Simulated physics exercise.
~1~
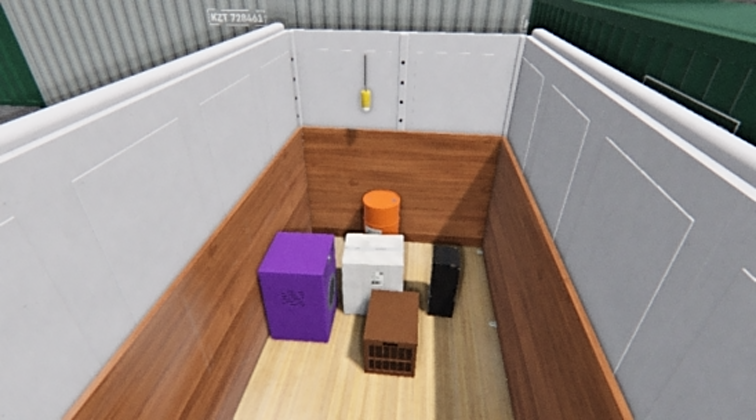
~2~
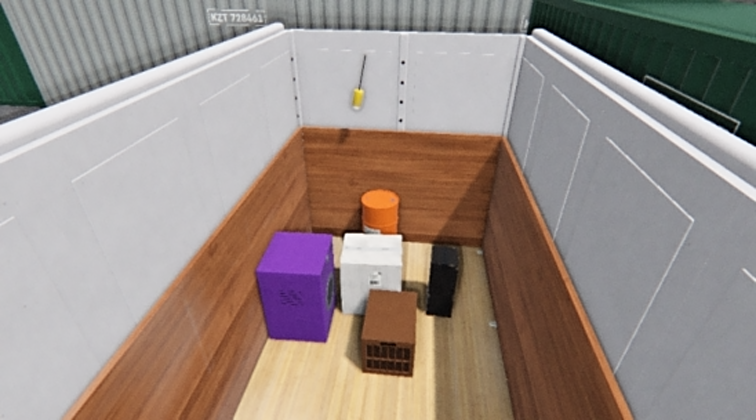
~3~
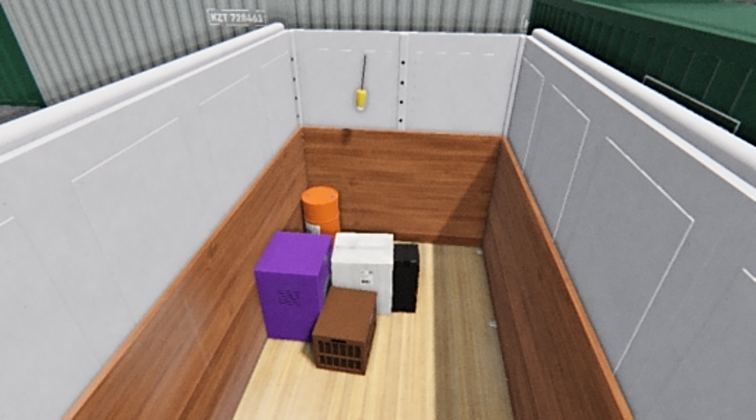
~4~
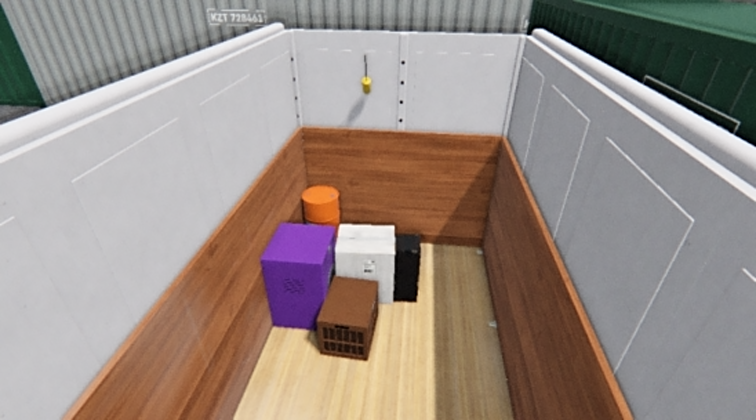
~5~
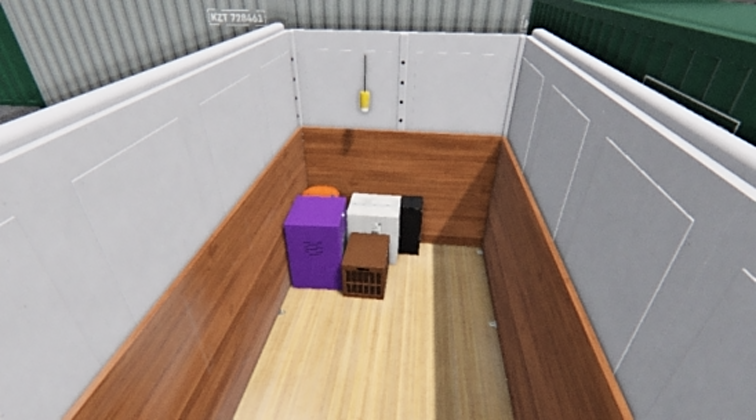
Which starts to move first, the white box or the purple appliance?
The white box starts to move first, shifting slightly to the left, and the purple appliance only starts to move afterwards, when the load slides towards the far wall.
